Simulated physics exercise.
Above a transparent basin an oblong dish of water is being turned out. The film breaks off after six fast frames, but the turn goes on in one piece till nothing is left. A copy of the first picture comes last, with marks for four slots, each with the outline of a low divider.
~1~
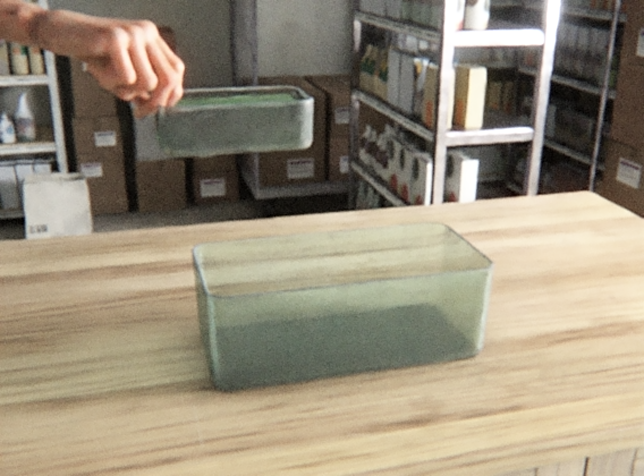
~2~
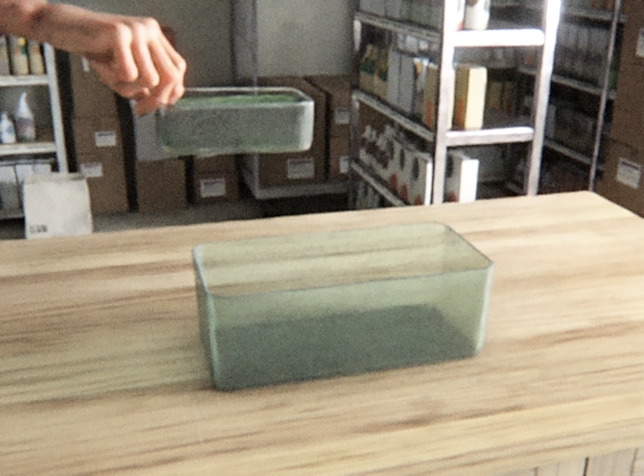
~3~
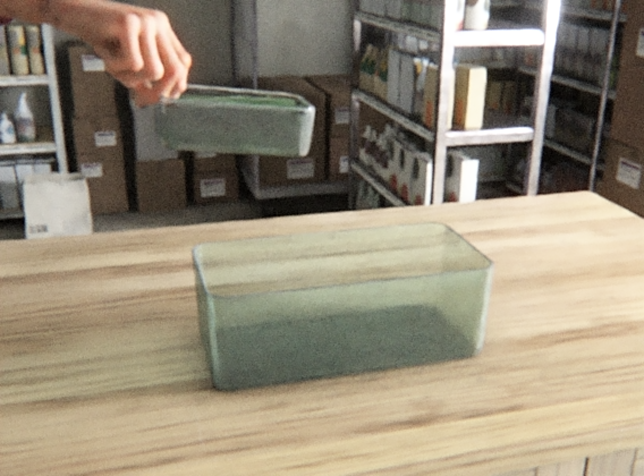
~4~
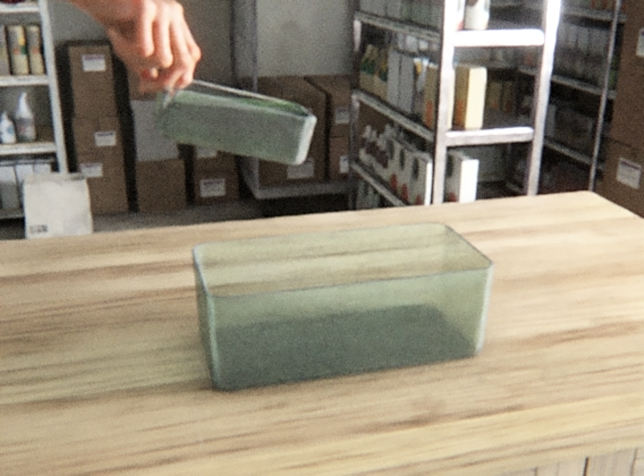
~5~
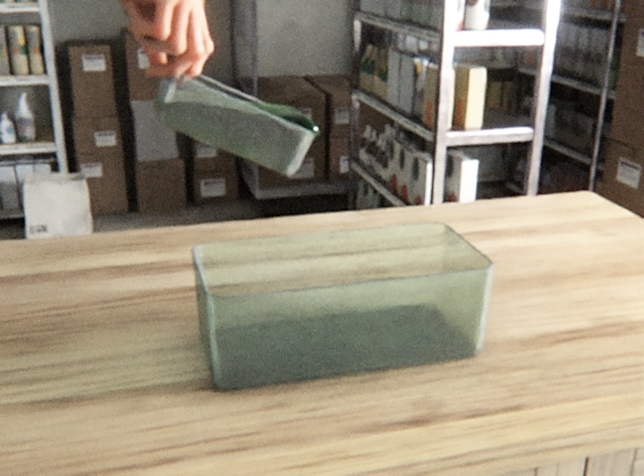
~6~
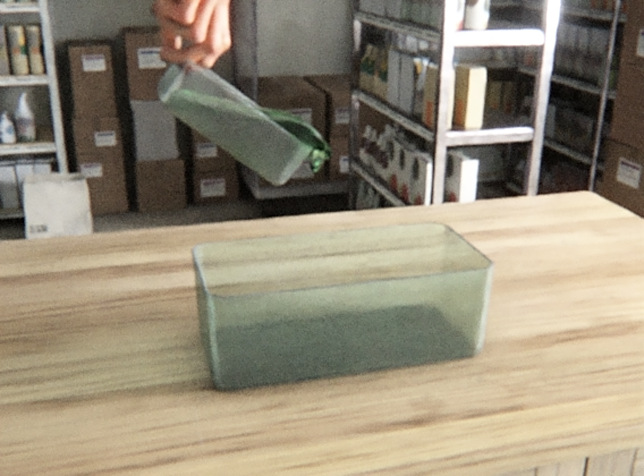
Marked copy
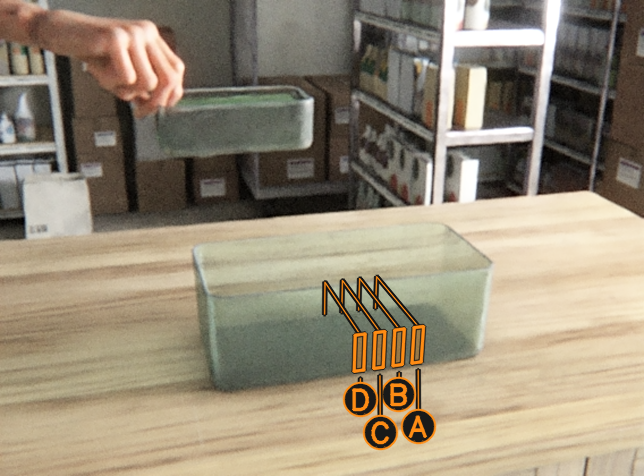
A hand held a small oblong dish of water above a clear, greenish basin on a wooden table, then steadily tipped it down to the right until water slipped over its lip.
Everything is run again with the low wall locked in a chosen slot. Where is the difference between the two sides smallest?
The answer is position C.
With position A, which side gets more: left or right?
The left side.
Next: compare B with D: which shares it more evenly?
It is D.
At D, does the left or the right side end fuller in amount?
The right one.
On the marked copy, A at (418, 370); B at (399, 372); C at (379, 375); D at (360, 378).
Choosing A, about 92 % ends left of the wall and 4 % right of it; 4 % is lost outside.
Choosing B, about 86 % ends left of the wall and 7 % right of it; 7 % is lost outside.
Choosing C, about 49 % ends left of the wall and 48 % right of it; 3 % is lost outside.
Choosing D, about 24 % ends left of the wall and 73 % right of it.
